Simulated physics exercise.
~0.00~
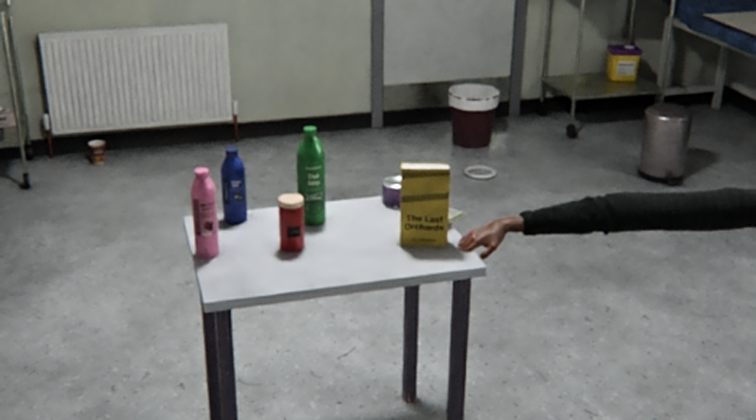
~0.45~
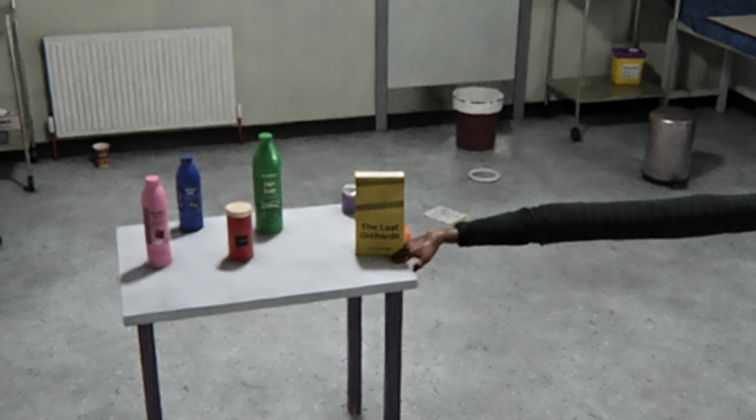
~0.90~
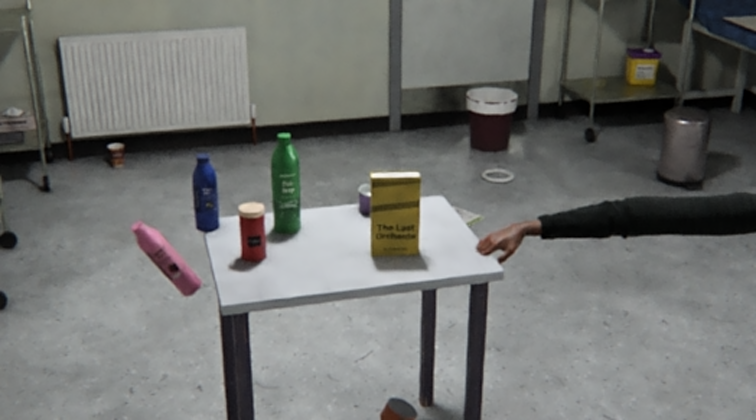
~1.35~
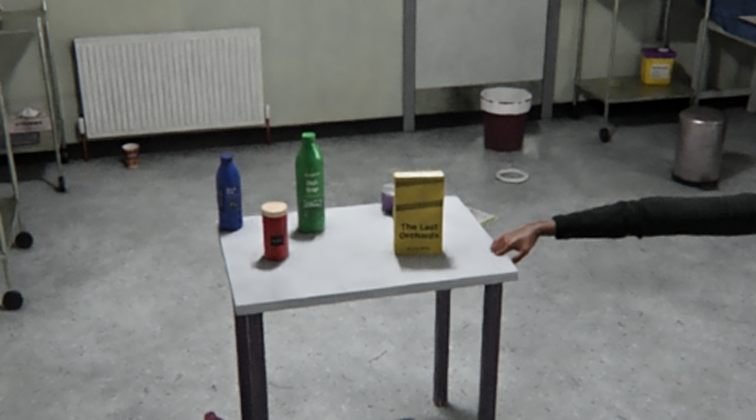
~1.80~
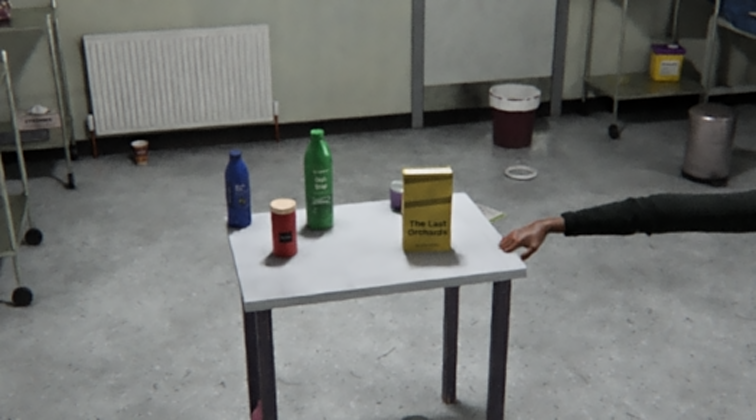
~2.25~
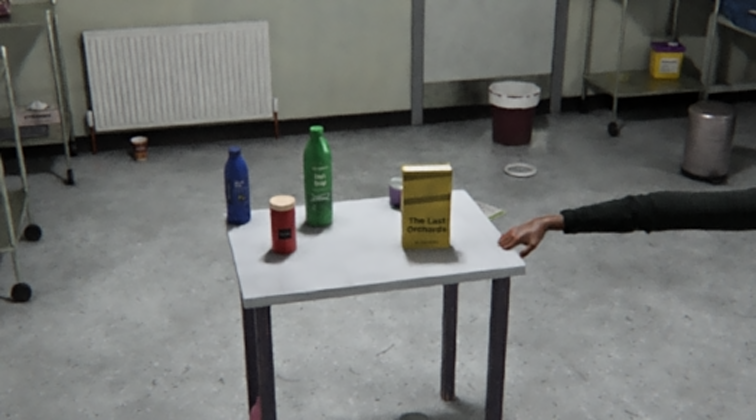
In a clinic-like room, a hand jerks a table left then right, and two containers fall.
